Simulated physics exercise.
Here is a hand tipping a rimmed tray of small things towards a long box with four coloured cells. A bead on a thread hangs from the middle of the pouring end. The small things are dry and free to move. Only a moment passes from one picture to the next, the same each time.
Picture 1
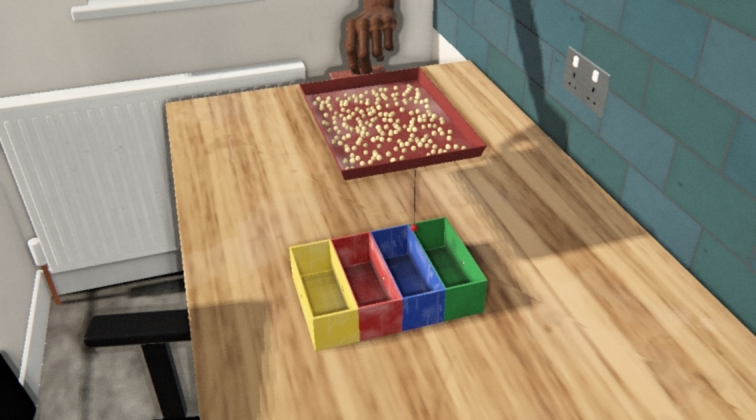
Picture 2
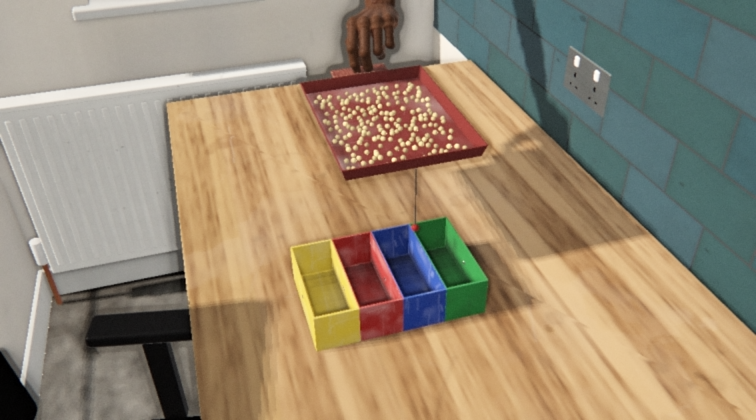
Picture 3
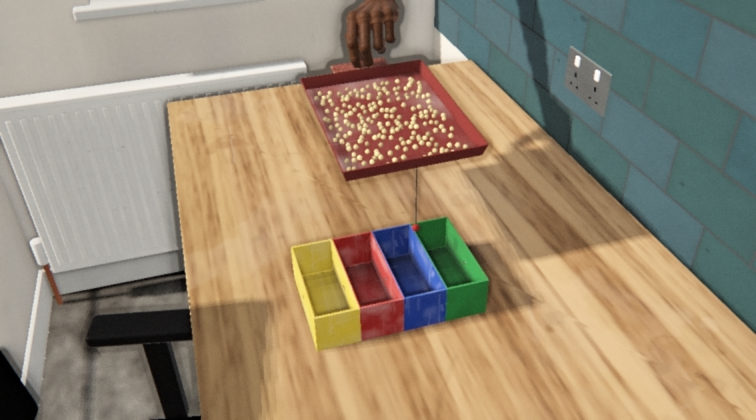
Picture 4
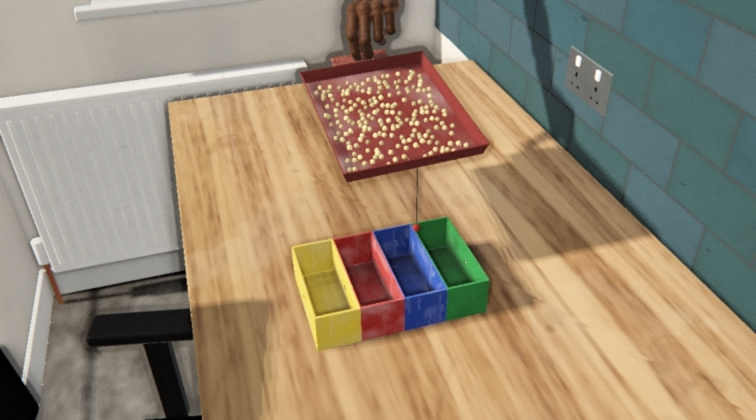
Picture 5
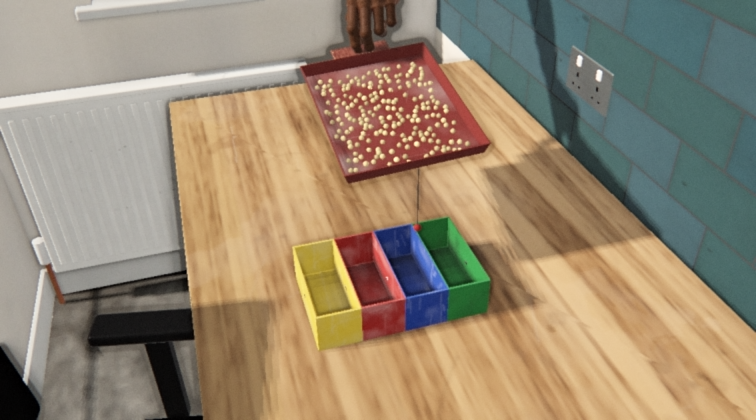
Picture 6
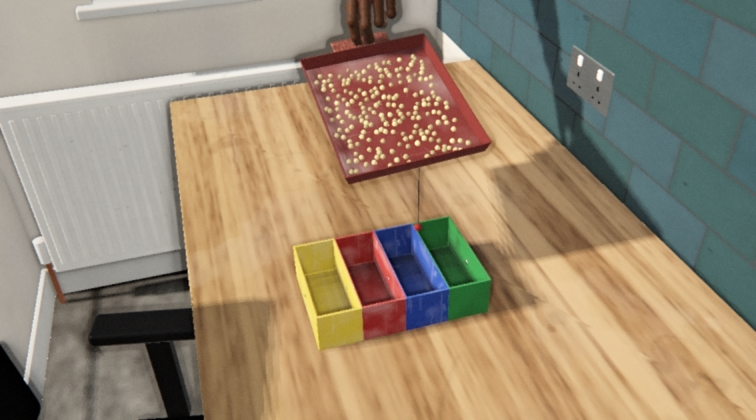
A dark red rimmed tray scattered with small pale yellow beans sits above a light wooden worktop, seen from above at an angle, with a white radiator to the left and blue-green tiles to the right. Below it stands a long box with yellow, red, blue and green cells, under a hanging thread. A brown hand gradually raises the tray's far end, tilting it slightly towards the box, while the view stays almost still.
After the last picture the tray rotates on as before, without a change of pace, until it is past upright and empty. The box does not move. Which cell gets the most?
Fullest: The red cell.
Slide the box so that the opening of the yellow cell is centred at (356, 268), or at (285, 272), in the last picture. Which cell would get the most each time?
At the first place the yellow one, at the second the cell in blue.
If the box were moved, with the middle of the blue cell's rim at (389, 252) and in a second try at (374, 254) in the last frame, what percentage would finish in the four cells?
In turn 100 and 100 in a hundred.
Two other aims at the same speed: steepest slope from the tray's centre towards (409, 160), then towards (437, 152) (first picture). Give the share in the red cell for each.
The first gives 20 %, the second 0 %.
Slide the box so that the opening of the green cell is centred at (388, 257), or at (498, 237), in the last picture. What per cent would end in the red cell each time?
About 0 and 10 per cent.
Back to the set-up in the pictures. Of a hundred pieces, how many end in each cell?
In per cent, yellow cell 10, red cell 80, blue cell 20 and green cell 0.
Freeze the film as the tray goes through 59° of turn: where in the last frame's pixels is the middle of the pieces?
Close to (374, 168).
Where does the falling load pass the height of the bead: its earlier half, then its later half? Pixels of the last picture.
At about (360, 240), then at (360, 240).
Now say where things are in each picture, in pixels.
The first picture shows corners of the pouring end at (344, 168) and (481, 144), level; middle of the load at (385, 120), soya beans; bead on its thread at (414, 228); yellow cell at (336, 327); red cell at (380, 317); blue cell at (423, 307); green cell at (465, 298).
The second picture shows corners of the pouring end at (345, 168) and (482, 144), level; middle of the load at (386, 119).
The third picture shows corners of the pouring end at (346, 169) and (483, 143), tipped barely, lowest at the left corner; middle of the load at (387, 116).
The fourth picture shows corners of the pouring end at (347, 171) and (484, 142), tipped a little, lowest at the left corner; middle of the load at (387, 112).
The fifth picture shows corners of the pouring end at (348, 172) and (485, 141), tipped a little, lowest at the left corner; middle of the load at (388, 108).
The sixth picture shows corners of the pouring end at (348, 174) and (486, 140), tipped a little, lowest at the left corner; middle of the load at (389, 105); yellow cell at (340, 326); red cell at (384, 316); blue cell at (427, 306); green cell at (469, 297).
Soon, tray tipped steeply; nearly all on the tray; a stray few in the red cell; a stray few in the yellow cell; a stray few in the blue cell.
A while on, tray tipped right over; a small part on the tray; about half in the red cell; a small part in the blue cell; a stray few in the yellow cell; about a quarter falling or outside the box.
Towards the end, tray tipped past a quarter turn; most in the red cell; a small part in the blue cell; a small part in the yellow cell.
Finally, tray tipped past a quarter turn; most in the red cell; a small part in the blue cell; a small part in the yellow cell; none in the green cell.
